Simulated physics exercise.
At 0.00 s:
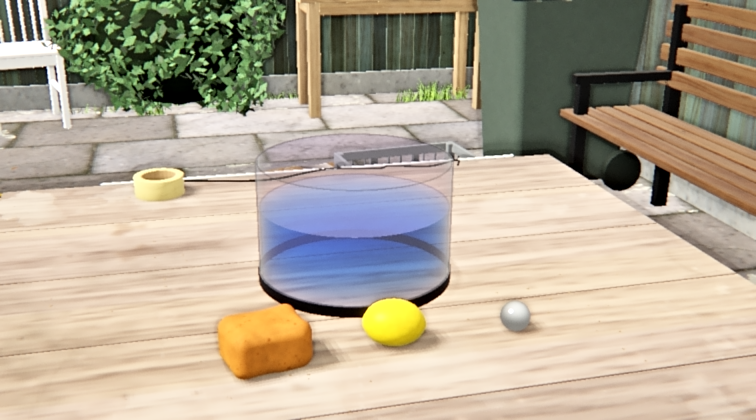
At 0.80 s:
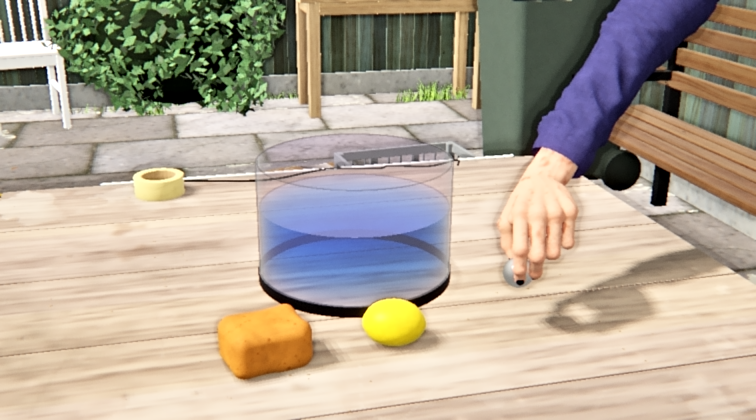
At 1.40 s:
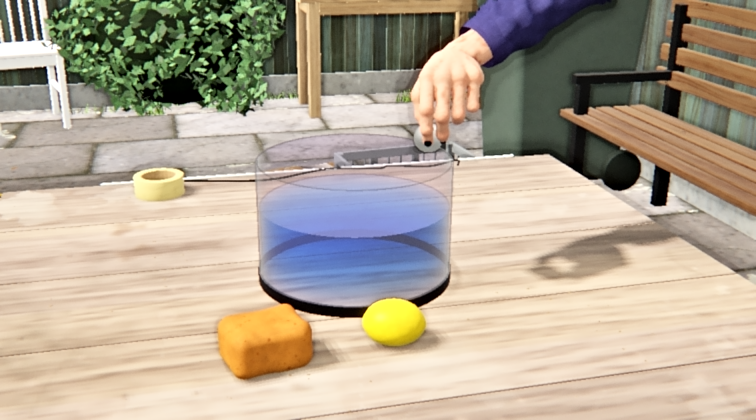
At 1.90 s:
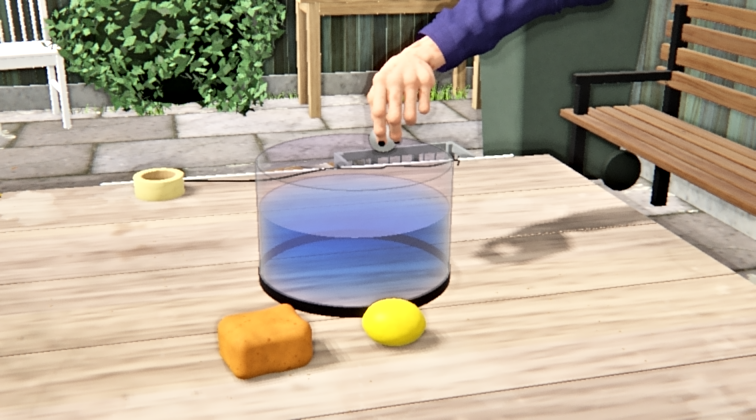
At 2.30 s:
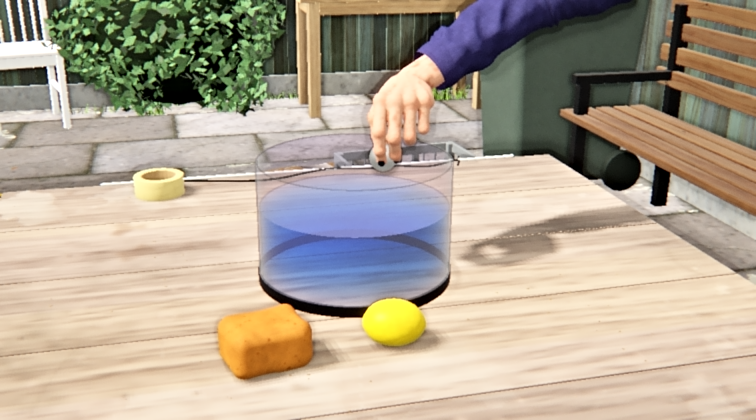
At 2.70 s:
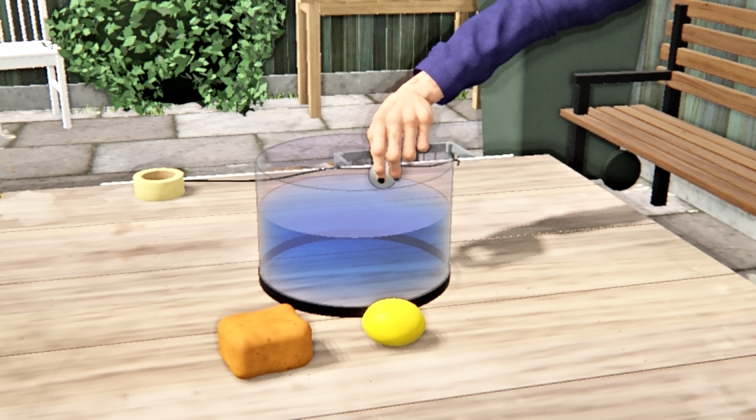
A hand in a purple sleeve reaches in from the right over a wooden table outdoors, seen from slightly above by a still camera, with a bench and bush behind. A clear tub of blue water stands mid-table, an orange-brown block and yellow lemon before it, a small grey ball to the right. The hand picks up the ball, carries it left above the tub and lowers it close over the water.
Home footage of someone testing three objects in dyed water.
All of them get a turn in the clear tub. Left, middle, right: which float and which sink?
The left one keeps afloat, the middle one keeps afloat and the right one goes under.
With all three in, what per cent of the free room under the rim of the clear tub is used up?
8 %.
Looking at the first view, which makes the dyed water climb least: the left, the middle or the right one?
It is the right-hand piece.
By 4.0 s, the steel ball sinks.
By 8.0 s, the lemon rides on the surface.
By 12.0 s, the bread roll rides on the surface; afloat, bread roll and lemon.
